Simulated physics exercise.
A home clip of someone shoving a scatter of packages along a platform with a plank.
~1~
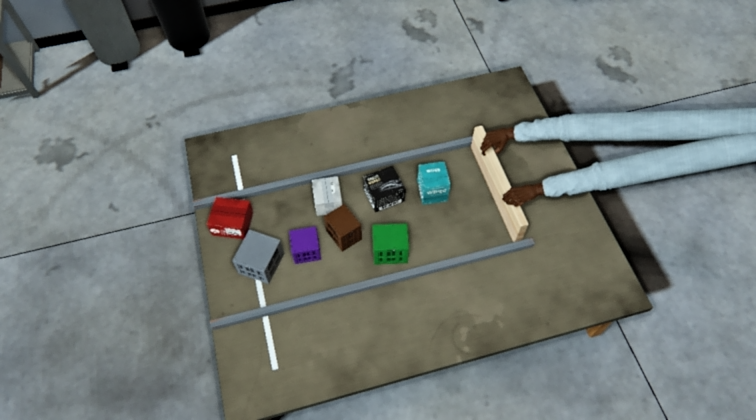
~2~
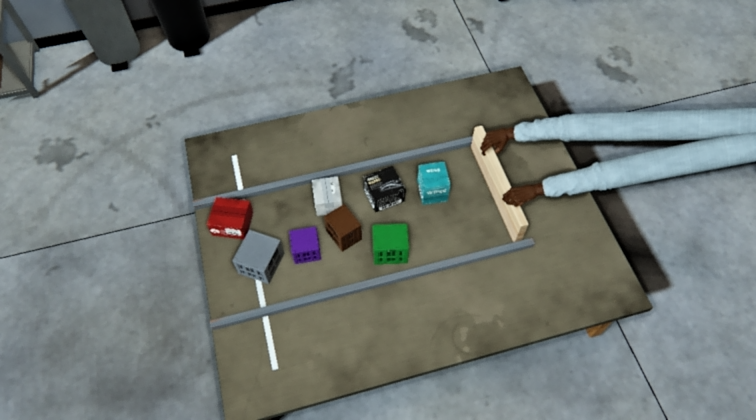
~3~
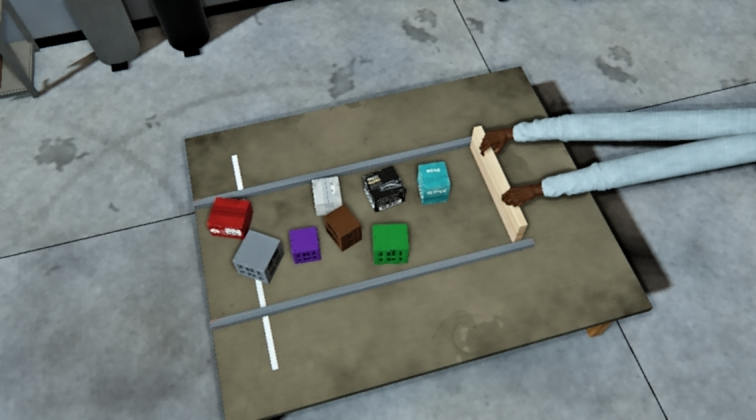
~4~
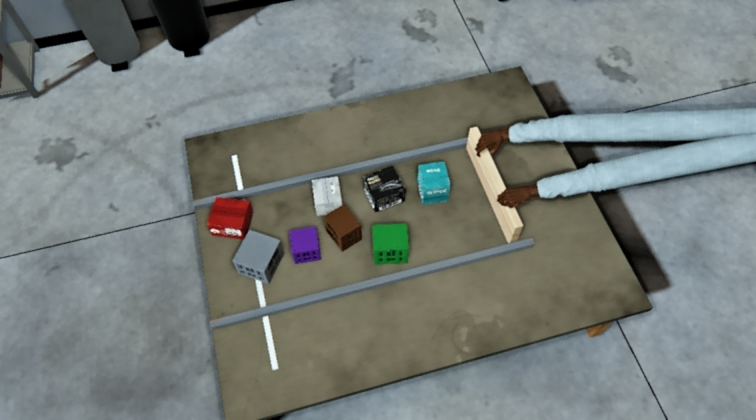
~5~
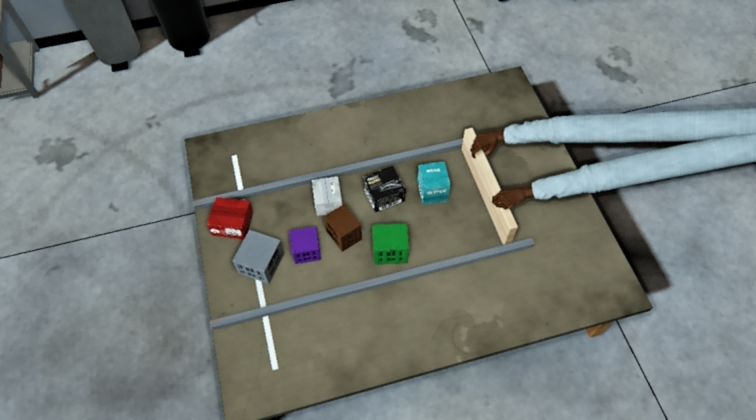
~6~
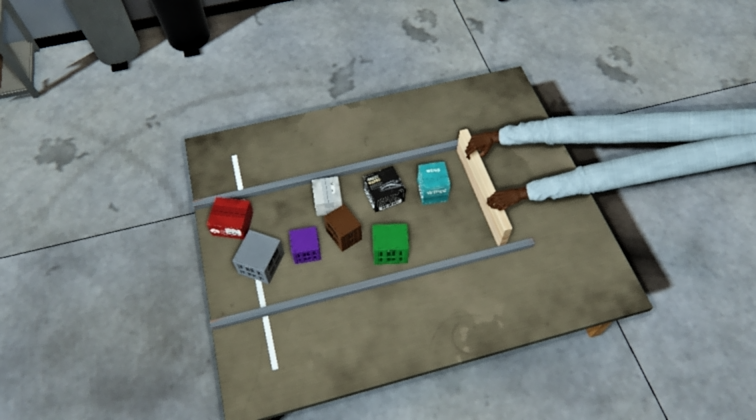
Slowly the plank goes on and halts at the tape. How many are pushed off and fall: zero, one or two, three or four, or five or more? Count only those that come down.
Outcome: The number that fall off is three or four.
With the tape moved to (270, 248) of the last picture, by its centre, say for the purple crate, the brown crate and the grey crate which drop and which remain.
The purple crate remains up, the brown crate does not fall, the grey crate tumbles off.
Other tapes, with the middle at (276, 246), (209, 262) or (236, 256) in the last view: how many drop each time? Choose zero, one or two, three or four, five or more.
One after another: Three to four; five or over; more than four.
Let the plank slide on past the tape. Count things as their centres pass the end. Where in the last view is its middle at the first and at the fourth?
First at (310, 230), next at (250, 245).
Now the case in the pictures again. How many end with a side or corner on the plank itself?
3 of them.
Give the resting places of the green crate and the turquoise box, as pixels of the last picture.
The green crate stops around (240, 289); the turquoise box around (234, 232).
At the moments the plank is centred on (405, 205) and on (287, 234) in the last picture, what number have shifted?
By then 3, and 8.
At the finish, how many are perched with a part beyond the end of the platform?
It comes to 2.
Early on, none off yet; red parcel at rest near (231, 218); grey crate at rest near (259, 257); purple crate at rest near (305, 246).
Finally, the number that fall off is three or four; lost, white parcel, grey crate and red parcel.
